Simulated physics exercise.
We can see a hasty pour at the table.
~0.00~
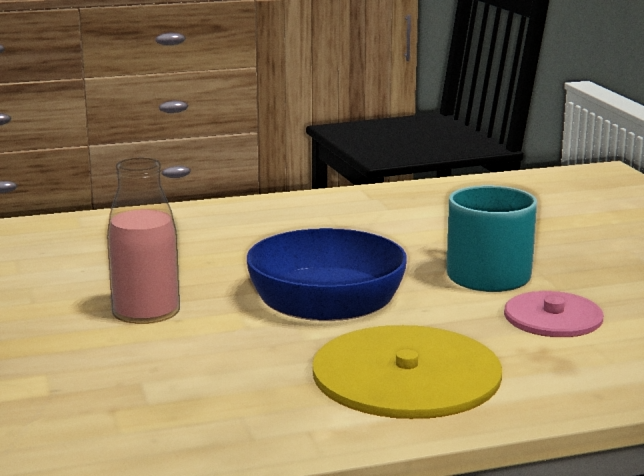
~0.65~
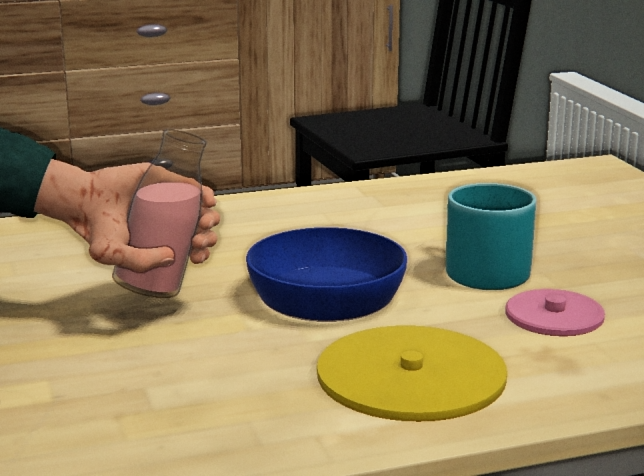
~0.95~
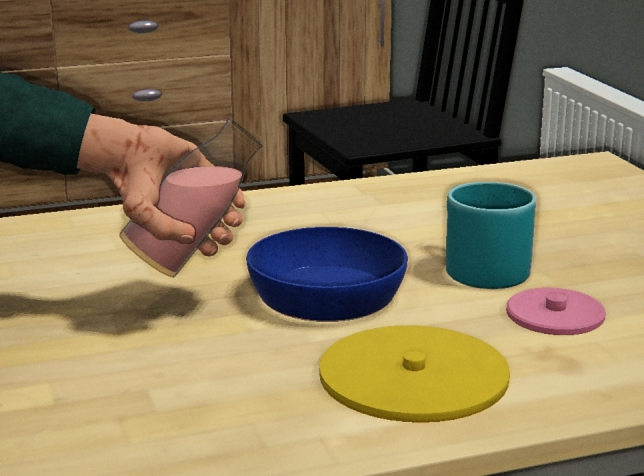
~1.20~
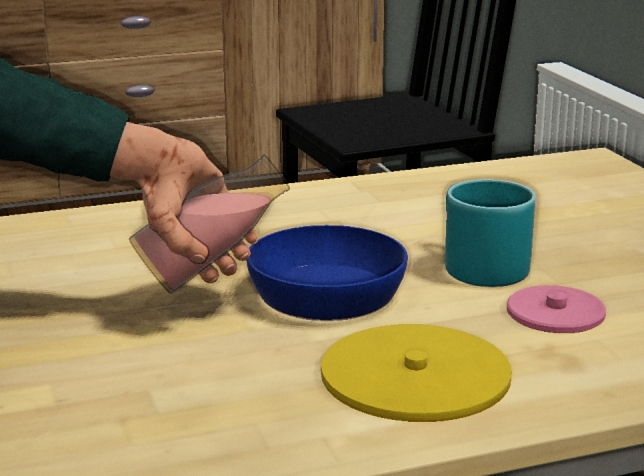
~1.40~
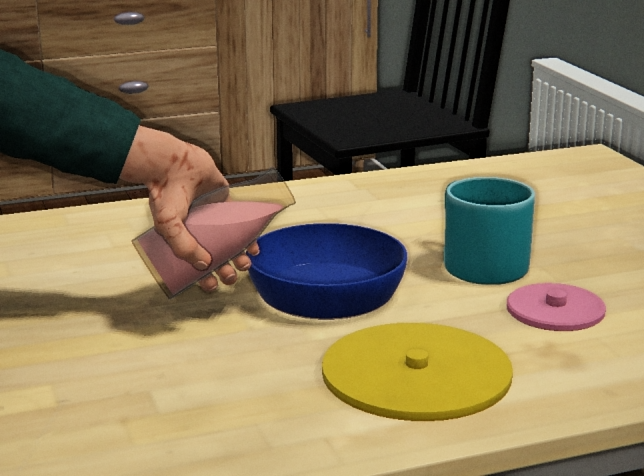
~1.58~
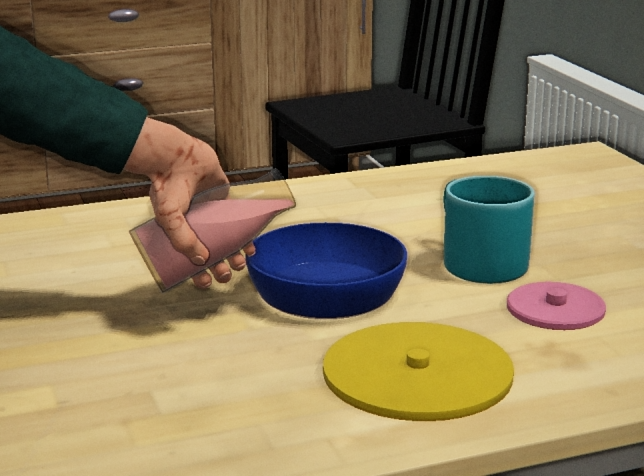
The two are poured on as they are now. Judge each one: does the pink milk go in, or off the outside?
Dish - in, mug - in.
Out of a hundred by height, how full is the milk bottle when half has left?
It stands at some 30 per cent of the height.
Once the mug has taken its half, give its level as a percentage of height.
It comes up to some 30 per cent.
By 2.3 s, the pink milk goes into the dish.
By 3.2 s, the pink milk goes into the mug.
By 4.6 s, the dish has its share inside; the mug has its share inside.
